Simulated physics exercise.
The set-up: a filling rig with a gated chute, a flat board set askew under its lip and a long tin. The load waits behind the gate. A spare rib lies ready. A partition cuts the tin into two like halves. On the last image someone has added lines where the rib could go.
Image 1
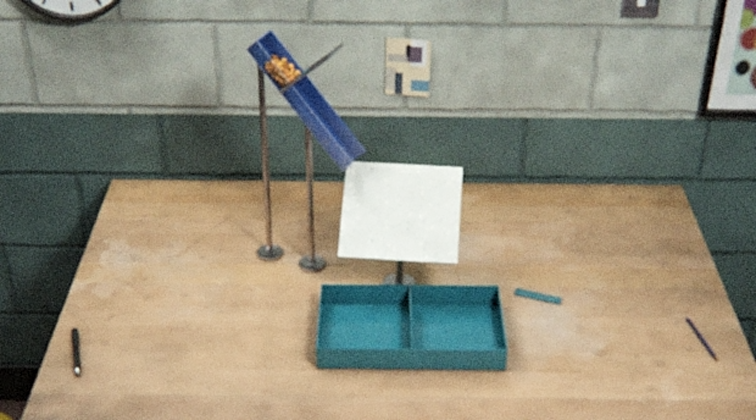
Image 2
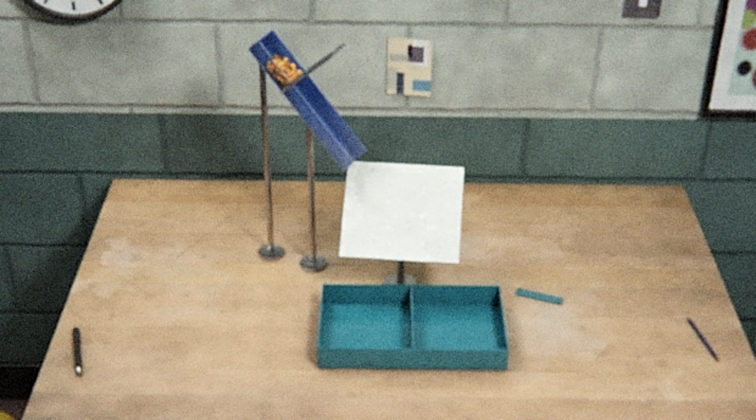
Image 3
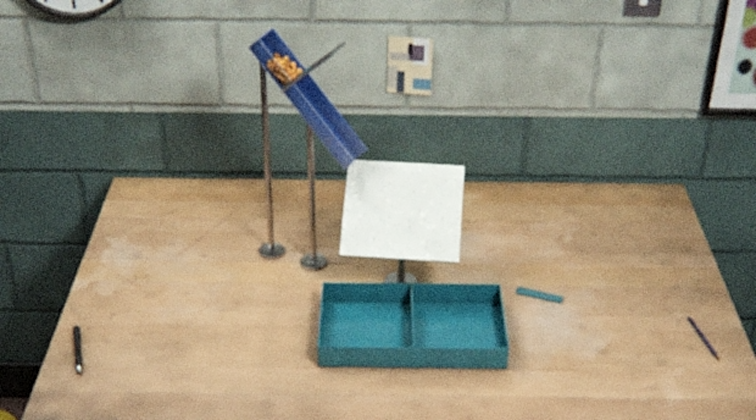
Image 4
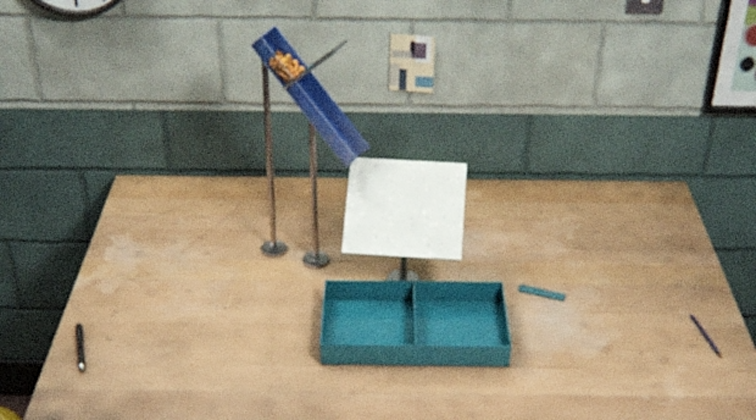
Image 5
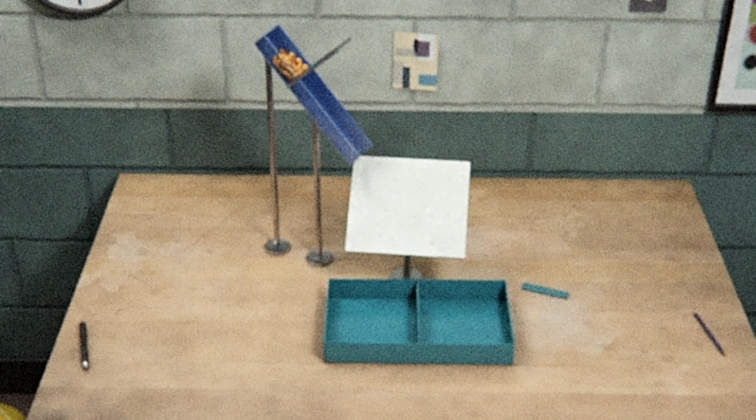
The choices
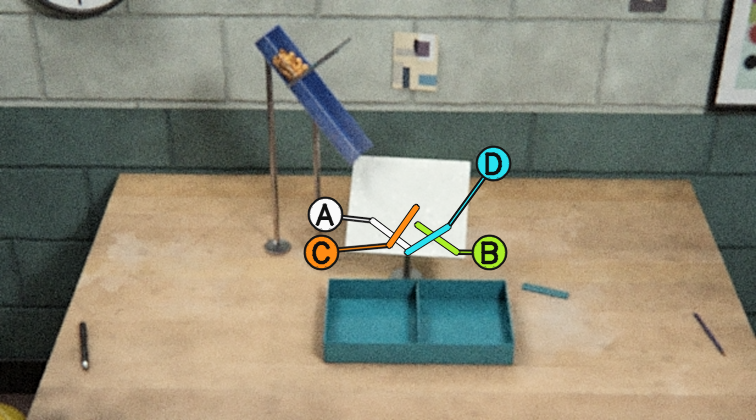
At the start, roasted chickpeas sit behind a gate in a steep blue chute on two stands, above a tilted white board and a teal tin divided in two. The chickpeas stay put and the gate remains shut, while the whole view drifts very slightly.
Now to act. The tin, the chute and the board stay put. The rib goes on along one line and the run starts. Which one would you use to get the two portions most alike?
The answer is line B.
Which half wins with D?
Left.
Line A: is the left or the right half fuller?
The right half.
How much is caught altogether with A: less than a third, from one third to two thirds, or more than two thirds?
Line A gives more than two thirds.
On the marked copy, line A from (372, 220) to (409, 249); line B from (417, 224) to (456, 252); line C from (416, 207) to (389, 245); line D from (447, 226) to (407, 252).
With A, of what is caught, a small part in the left half, nearly all in the right.
With B, of what is caught, about half in the left half, about half in the right.
With C, of what is caught, nearly all in the left half, a stray few in the right.
With D, of what is caught, nearly all in the left half, a small part in the right.
